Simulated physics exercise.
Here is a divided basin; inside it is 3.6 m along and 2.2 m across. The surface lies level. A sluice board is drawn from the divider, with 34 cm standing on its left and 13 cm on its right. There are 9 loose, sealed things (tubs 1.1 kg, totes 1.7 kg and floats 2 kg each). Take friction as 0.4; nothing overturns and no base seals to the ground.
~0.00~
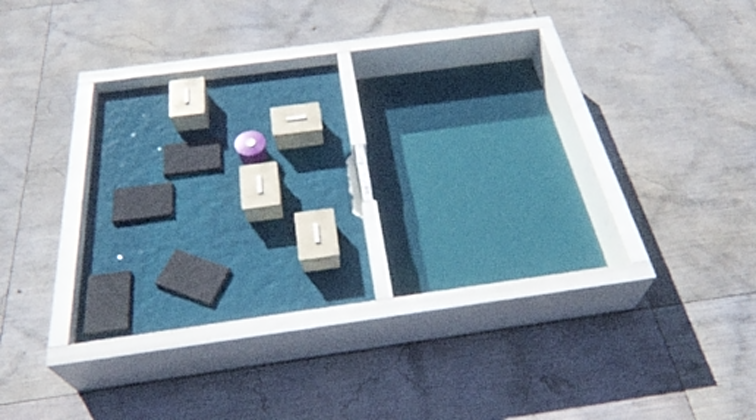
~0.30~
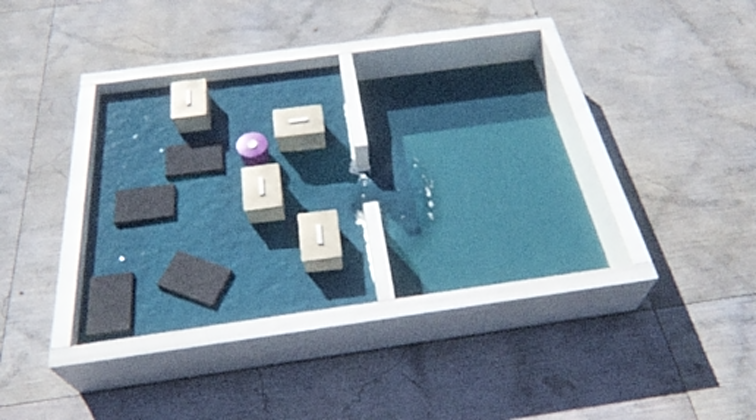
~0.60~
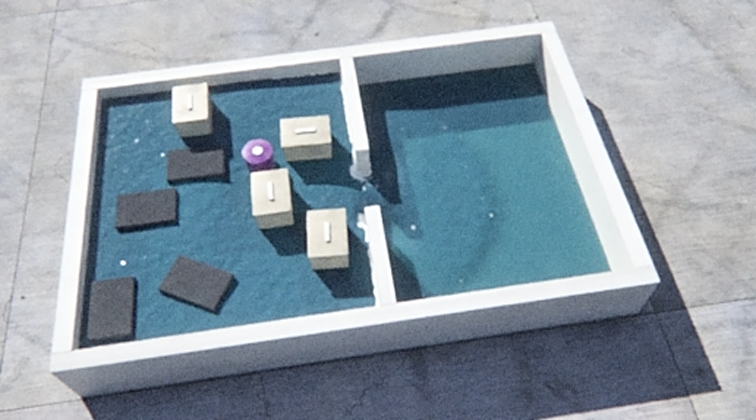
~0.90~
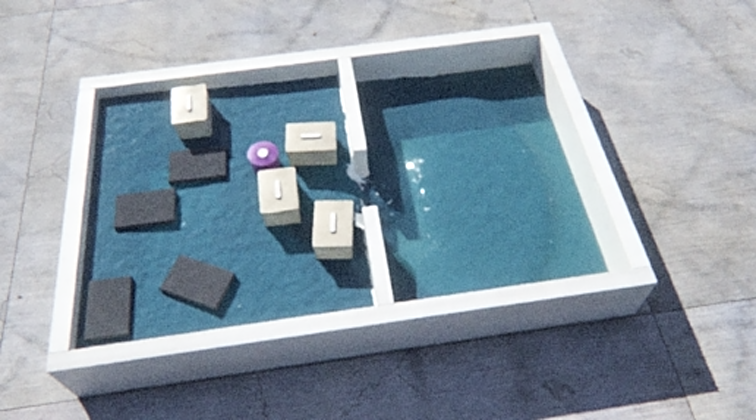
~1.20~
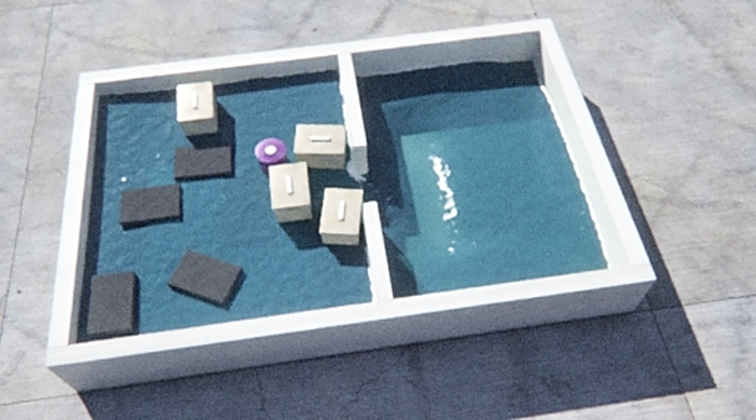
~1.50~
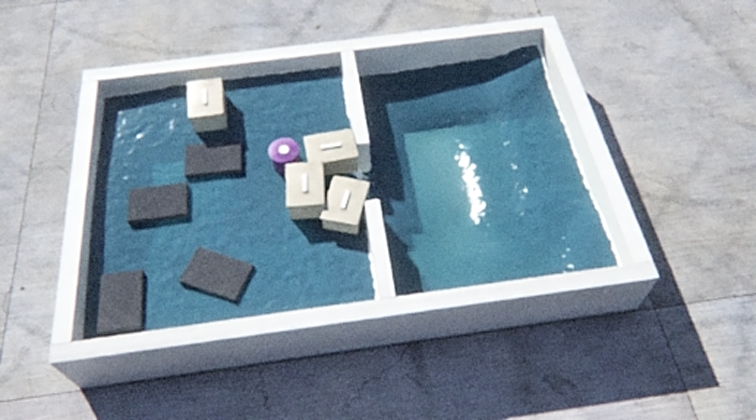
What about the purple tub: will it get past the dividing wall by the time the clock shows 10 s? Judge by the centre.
Purple tub is held back.
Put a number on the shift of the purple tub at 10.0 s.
About 30 cm.
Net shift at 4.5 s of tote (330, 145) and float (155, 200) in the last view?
In turn: 200 cm, 20 cm.
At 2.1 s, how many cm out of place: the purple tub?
About 30 cm.
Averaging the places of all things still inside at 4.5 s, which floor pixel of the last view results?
Around (297, 225).
After 2.1 s the purple tub is near (289, 159), 0.3 m from its start, afloat; 1 of 9 are over the mark; 9 afloat.
After 4.5 s the purple tub is near (284, 177), 0.3 m from its start, afloat; 2 of 9 are over the mark; 9 afloat.
After 7.0 s the purple tub is near (266, 180), 0.3 m from its start, afloat; 2 of 9 are over the mark; 9 afloat.
After 10.0 s the purple tub is near (261, 186), 0.3 m from its start, afloat; 2 of 9 are over the mark; 9 afloat.
